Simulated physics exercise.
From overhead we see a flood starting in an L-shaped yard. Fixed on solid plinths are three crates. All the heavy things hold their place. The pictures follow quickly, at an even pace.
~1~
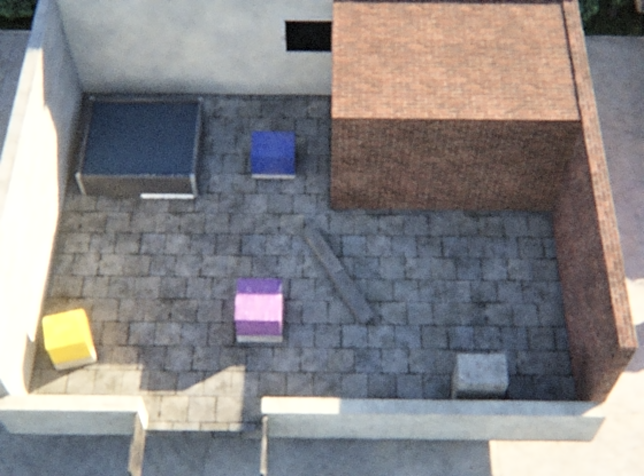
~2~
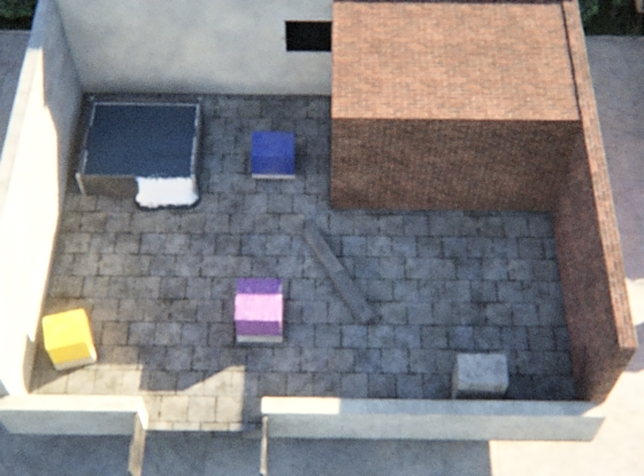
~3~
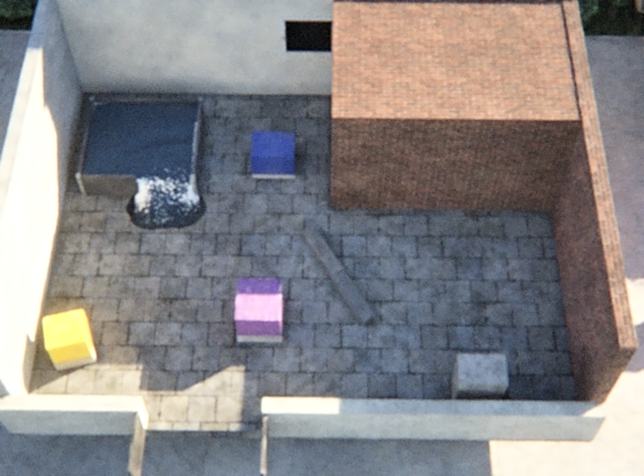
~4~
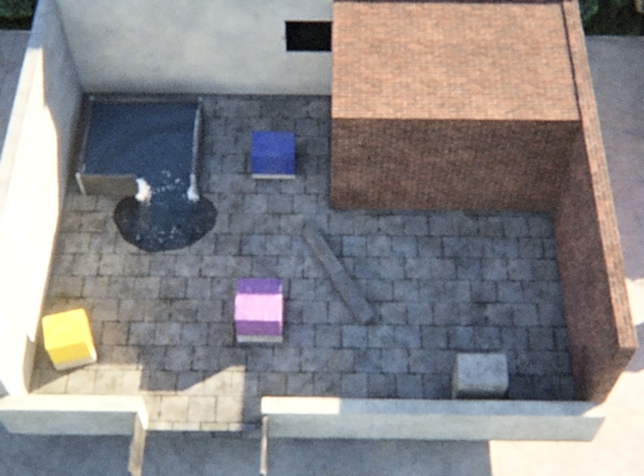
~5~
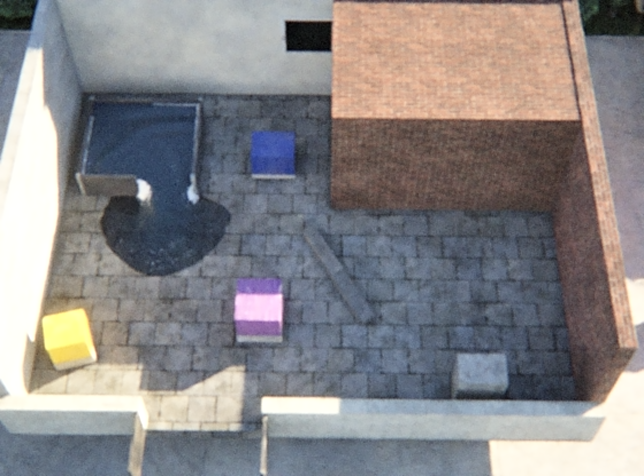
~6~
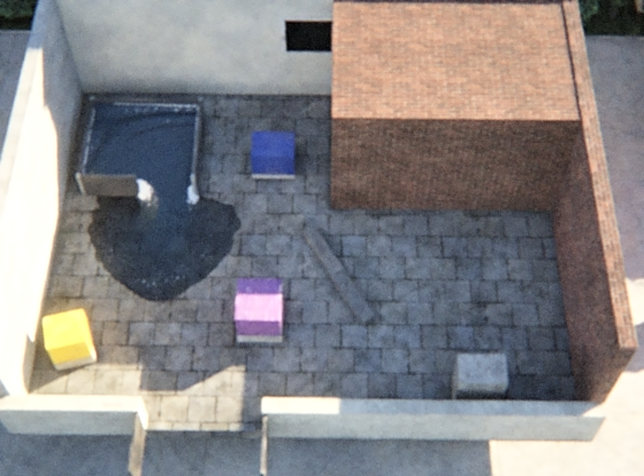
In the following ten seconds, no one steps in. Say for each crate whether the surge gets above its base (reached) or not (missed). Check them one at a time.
In the end the blue crate never meets the water, the purple crate never meets the water, the yellow crate never meets the water.
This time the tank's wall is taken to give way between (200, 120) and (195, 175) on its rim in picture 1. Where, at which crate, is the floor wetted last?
I'd go with the one in yellow.
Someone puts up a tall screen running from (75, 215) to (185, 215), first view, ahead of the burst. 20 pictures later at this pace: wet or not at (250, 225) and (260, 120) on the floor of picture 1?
In order, I'd call them inundated and bare.
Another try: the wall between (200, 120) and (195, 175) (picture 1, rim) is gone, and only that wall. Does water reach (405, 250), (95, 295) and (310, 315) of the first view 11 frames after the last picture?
In sequence: Inundated, untouched, inundated.
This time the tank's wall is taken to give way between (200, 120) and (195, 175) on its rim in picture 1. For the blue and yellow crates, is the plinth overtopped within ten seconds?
Result - blue crate gets flooded, yellow crate stays clear.
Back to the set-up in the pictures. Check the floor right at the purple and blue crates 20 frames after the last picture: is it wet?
Purple wet, blue dry.
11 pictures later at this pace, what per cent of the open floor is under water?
My estimate is near 30 per cent.
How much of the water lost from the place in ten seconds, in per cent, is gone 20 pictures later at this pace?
My guess would be around 30 percent.
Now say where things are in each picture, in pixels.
Still water in the open tank at (142, 139), in the first frame.
The front is at (194, 204), out from the gap at (166, 188), in the second frame.
Water pours out at (166, 188) and has run to (140, 222), in the third frame.
The front is at (150, 248), out from the gap at (166, 189), in the fourth frame.
Water pours out at (166, 189) and has run to (147, 271), in the fifth frame.
The front is at (168, 295), out from the gap at (166, 189), in the sixth frame.
A moment on, water covers 20 % of the floor; the blue crate not reached, the purple crate water round its plinth, the yellow crate water round its plinth.
Next, water covers 30 % of the floor; the blue crate not reached, the purple crate water round its plinth, the yellow crate water round its plinth.
Then, water covers 35 % of the floor; the blue crate not reached, the purple crate water round its plinth, the yellow crate water round its plinth.
Later, water covers 45 % of the floor; the blue crate not reached, the purple crate water round its plinth, the yellow crate water round its plinth.
In the end, water covers 55 % of the floor; the blue crate stayed above the water, the purple crate stayed above the water, the yellow crate stayed above the water.
